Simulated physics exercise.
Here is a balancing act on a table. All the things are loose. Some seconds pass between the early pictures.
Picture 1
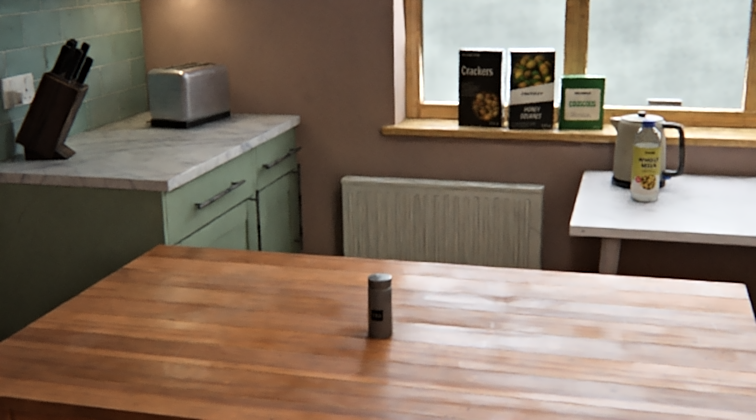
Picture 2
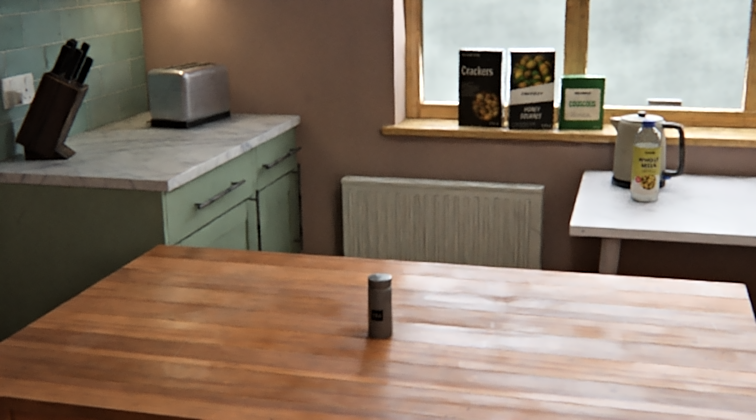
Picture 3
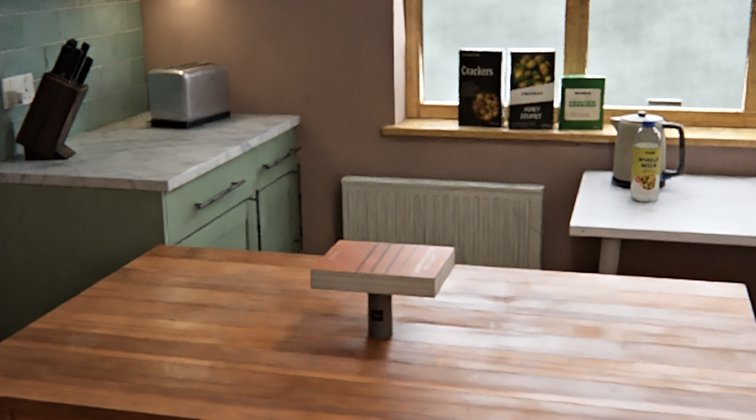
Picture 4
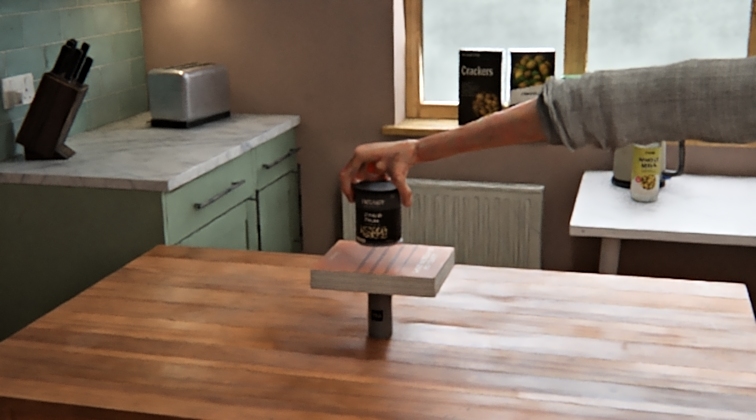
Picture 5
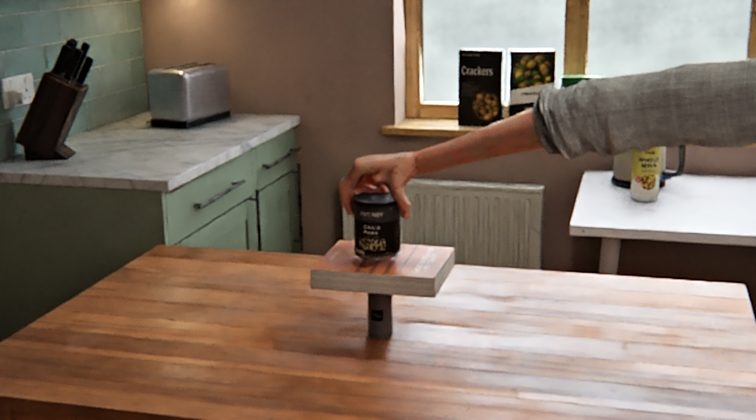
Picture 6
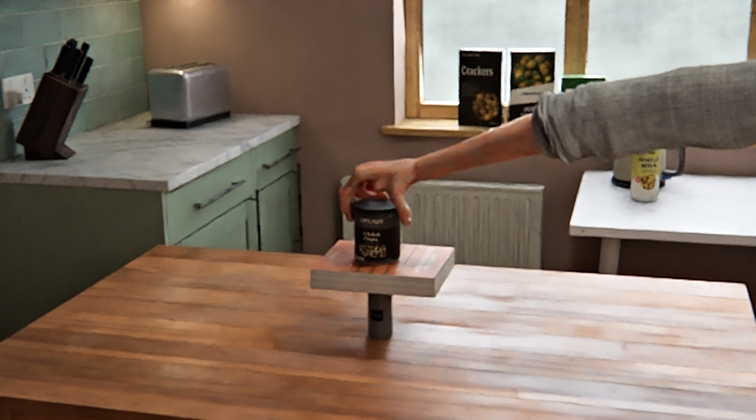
An arm in a grey sleeve reaches in from the right over a wooden table, seen from slightly above by a still camera in a kitchen with green cabinets at left and a window behind. A small grey canister stands alone at the centre before a flat orange-topped book appears across it. The hand then lowers a black tin onto the book's left part and keeps hold of it.
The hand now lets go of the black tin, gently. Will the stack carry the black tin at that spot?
The stack holds.
Then, 0.80 s on from there, no change.
Then, 1.70 s on from there, black tin resting near (377, 232).
In the end, all 3 unmoved. At the end, from the last picture's camera, black tin near (377, 232). The stack stays up.
